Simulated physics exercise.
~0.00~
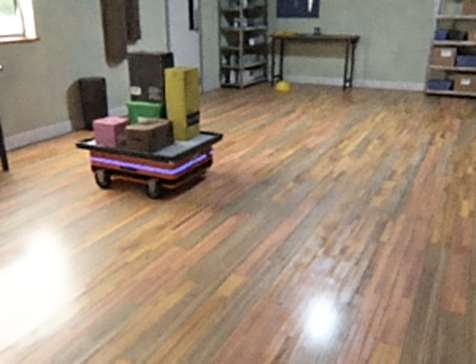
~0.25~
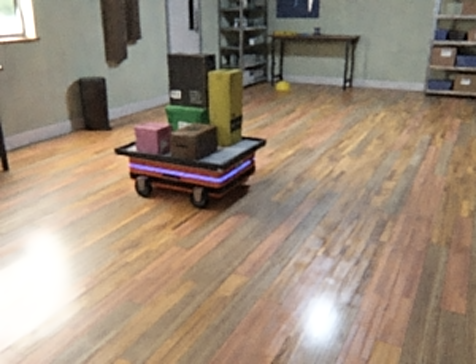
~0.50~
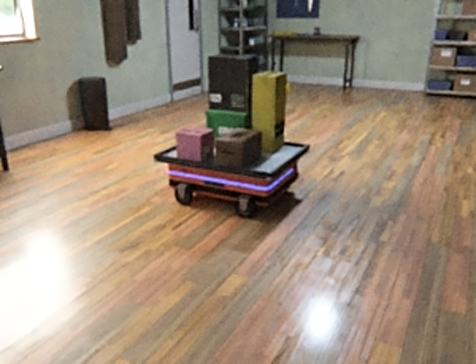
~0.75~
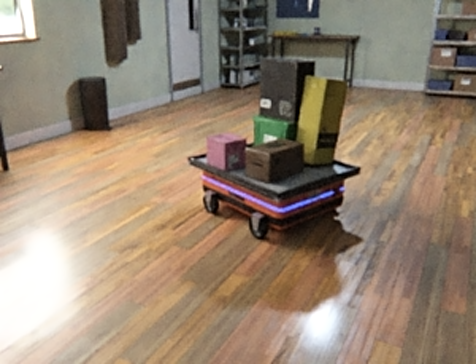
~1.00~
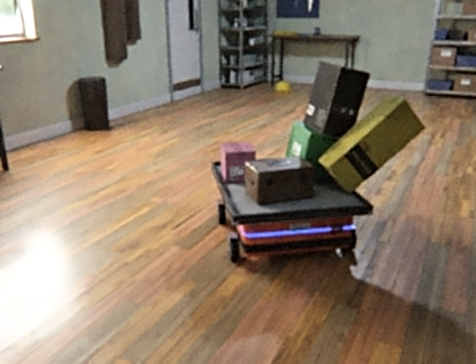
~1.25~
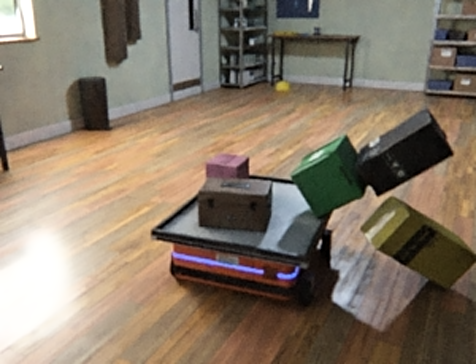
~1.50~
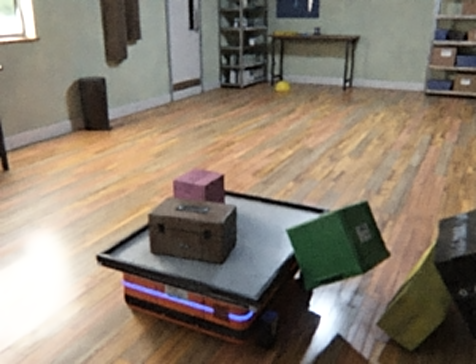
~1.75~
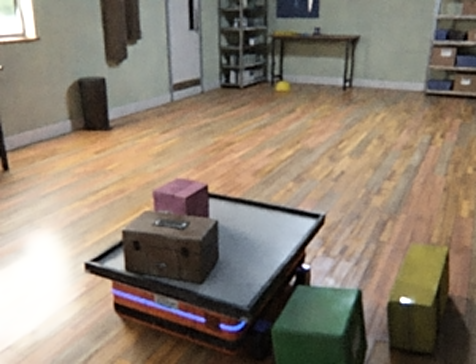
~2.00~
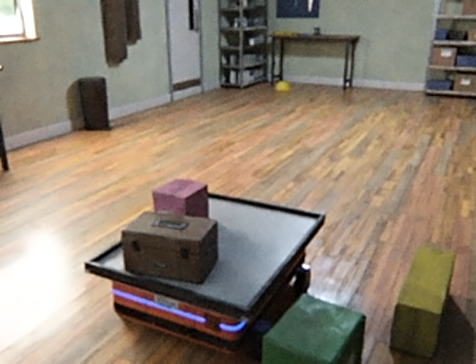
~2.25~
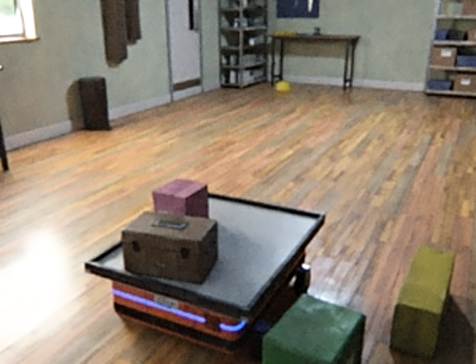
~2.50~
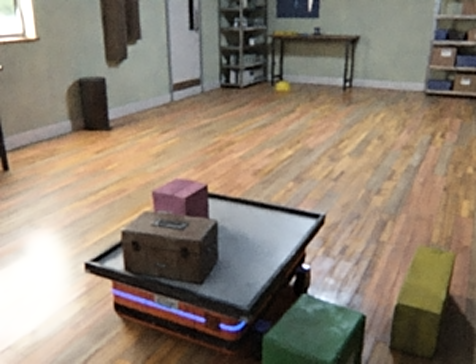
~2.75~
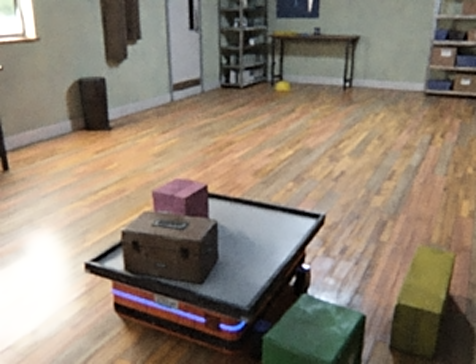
A cart rolls forward and turns sharply, spilling three boxes before stopping with two aboard.
